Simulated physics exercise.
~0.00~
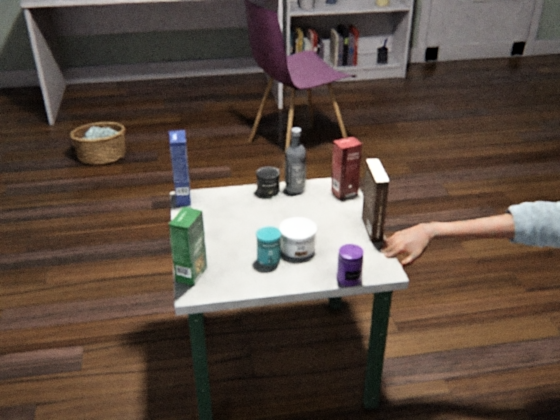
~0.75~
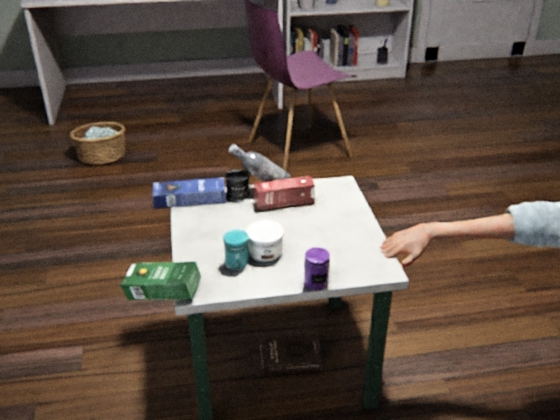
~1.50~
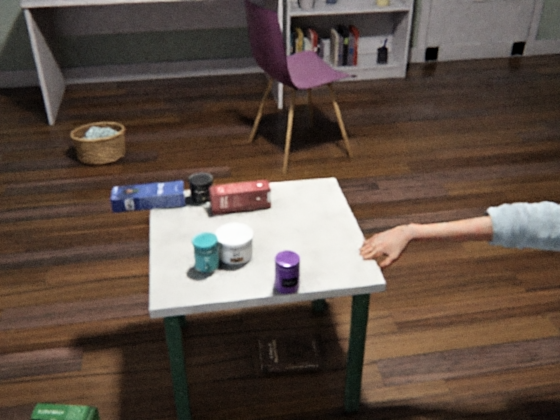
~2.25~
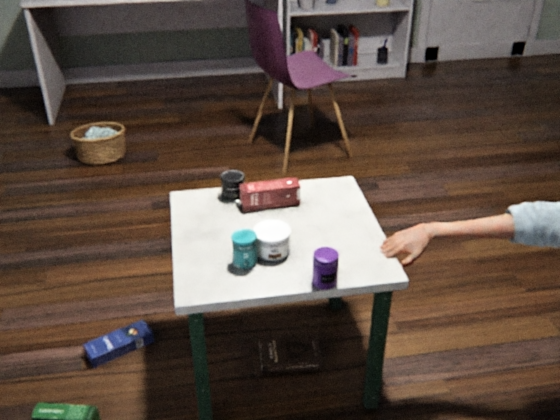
A light table jerks left and right beside a hand, toppling cartons, several items falling off.
